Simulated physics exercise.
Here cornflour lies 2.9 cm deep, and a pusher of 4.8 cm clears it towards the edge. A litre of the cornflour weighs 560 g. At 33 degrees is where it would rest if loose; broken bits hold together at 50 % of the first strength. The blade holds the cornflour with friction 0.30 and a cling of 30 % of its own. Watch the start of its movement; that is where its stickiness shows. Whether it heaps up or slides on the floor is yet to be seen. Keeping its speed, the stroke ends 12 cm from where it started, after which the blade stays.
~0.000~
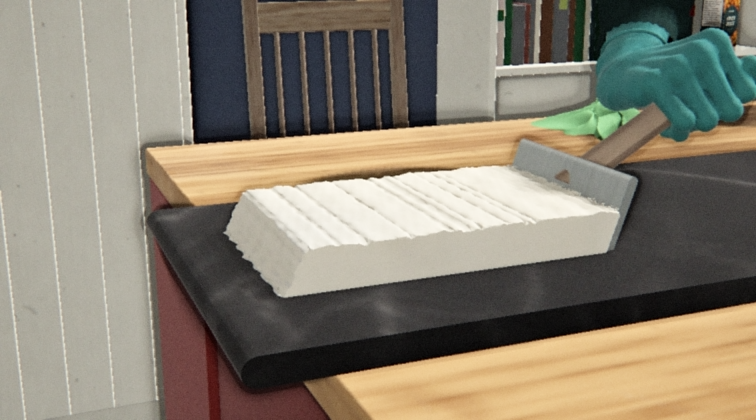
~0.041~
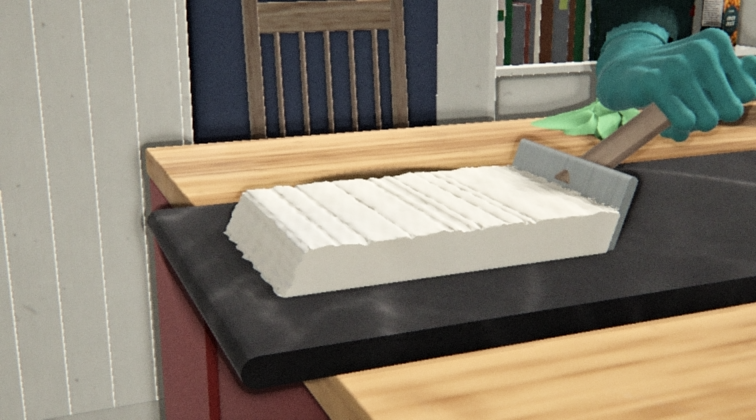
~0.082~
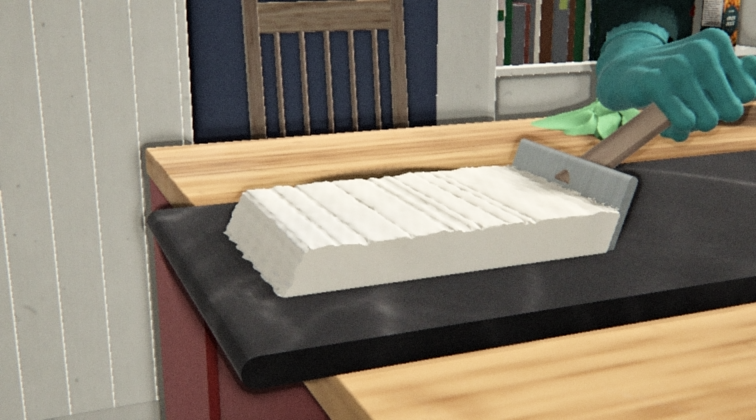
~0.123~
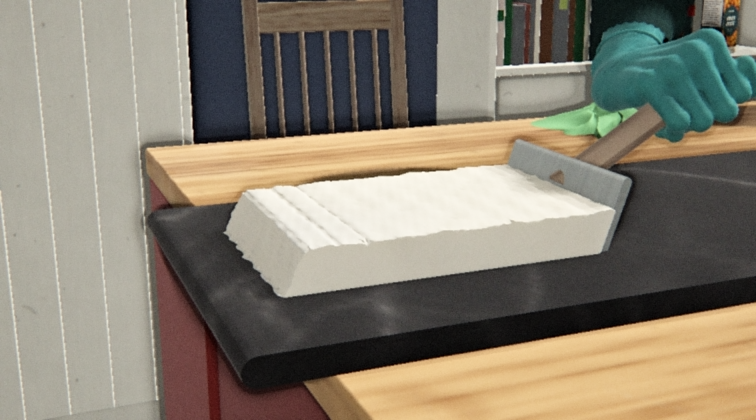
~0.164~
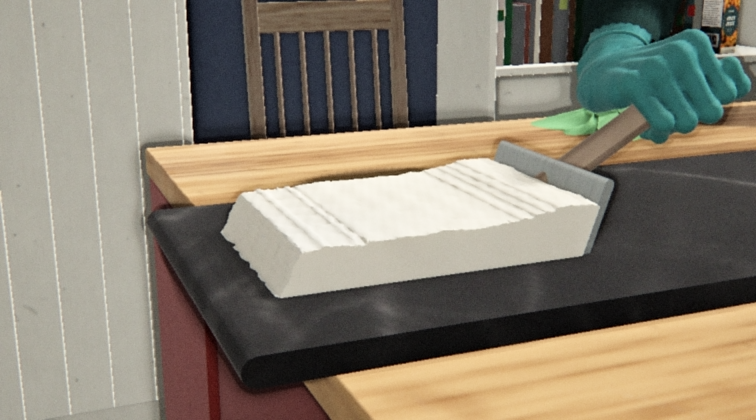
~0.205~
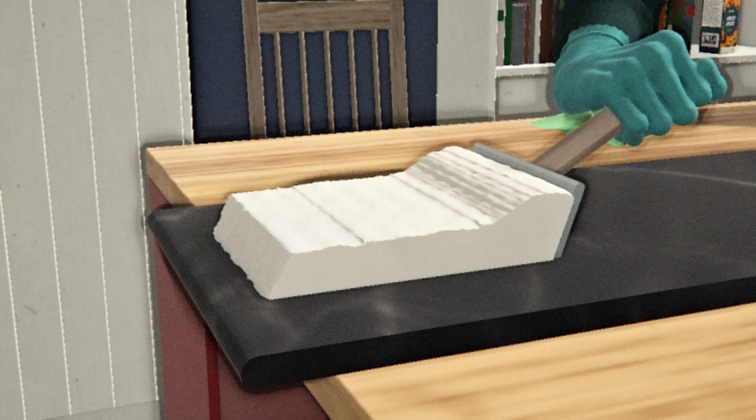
At first, a gloved teal hand holds a wide grey blade still against the right end of a ridged white slab of cornflour on a dark countertop. Then the hand pushes the blade a short way left, and the powder beside it bunches up into a raised, creased mound while the far left end shifts only slightly.
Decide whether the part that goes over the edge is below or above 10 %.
Outcome: Exceeding 10 %.
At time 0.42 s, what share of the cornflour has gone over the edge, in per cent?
Value: Near 2 %.
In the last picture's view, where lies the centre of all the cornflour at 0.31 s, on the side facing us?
It sits close to (364, 257) in the last view.
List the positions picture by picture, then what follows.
The first frame shows foot of the blade at (607, 252), not yet moved; foremost bit of the cornflour at (287, 290), piled 2.8 cm high.
The second frame shows foot of the blade at (607, 252), not yet moved; foremost bit of the cornflour at (287, 290), piled 2.8 cm high.
The third frame shows foot of the blade at (607, 252), not yet moved; foremost bit of the cornflour at (287, 290), piled 2.8 cm high.
The fourth frame shows foot of the blade at (601, 253), moved 5 mm; foremost bit of the cornflour at (287, 290), piled 3.0 cm high.
The fifth frame shows foot of the blade at (583, 256), moved 1.9 cm; foremost bit of the cornflour at (283, 290), piled 3.7 cm high.
The sixth frame shows foot of the blade at (553, 260), moved 4.2 cm; foremost bit of the cornflour at (272, 292), piled 4.7 cm high.
After 0.31 s, 0 % has gone over the edge.
After 0.42 s, 2 % has gone over the edge.
After 0.54 s, 15 % has gone over the edge.
After 0.66 s, 25 % has gone over the edge.
After 0.72 s, 25 % has gone over the edge.
